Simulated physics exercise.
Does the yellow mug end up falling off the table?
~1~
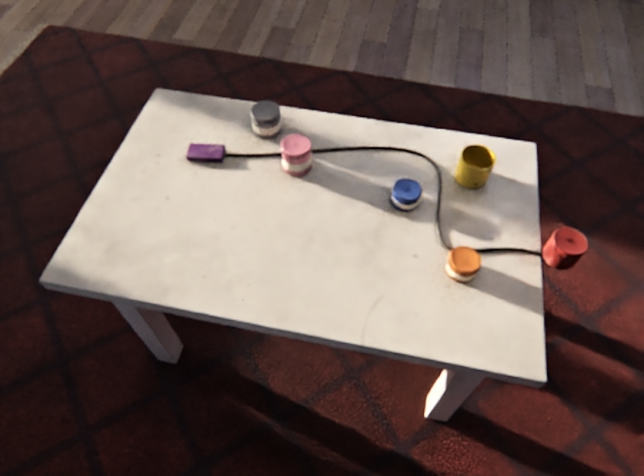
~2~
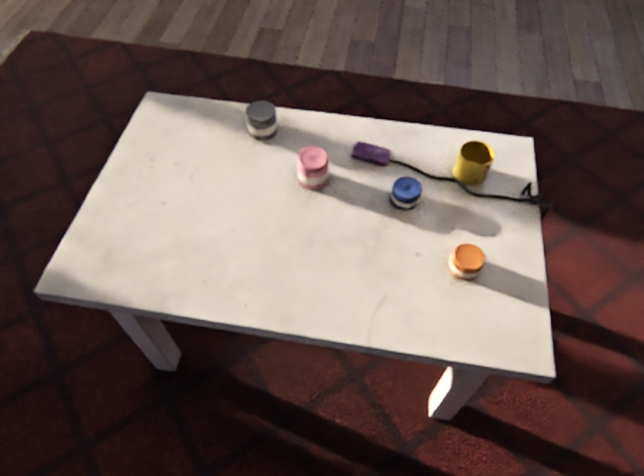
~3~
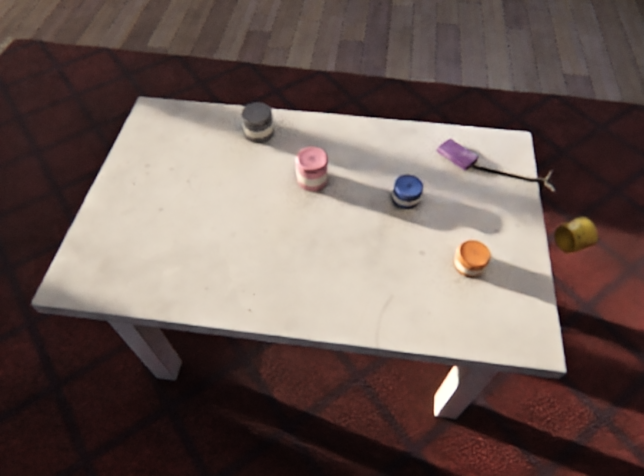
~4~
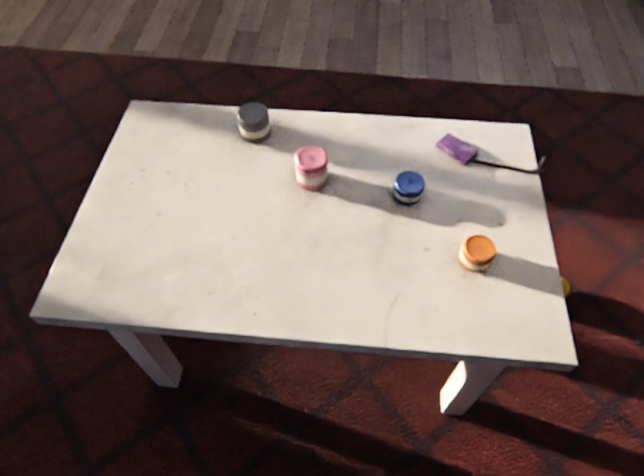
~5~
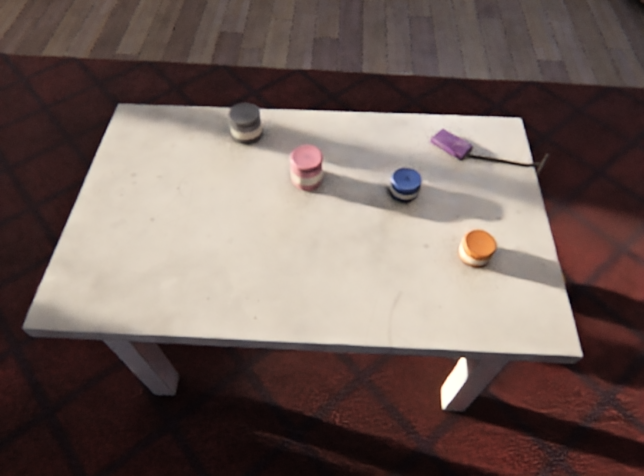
Yes, the yellow mug goes over the right side of the table and drops out of sight.
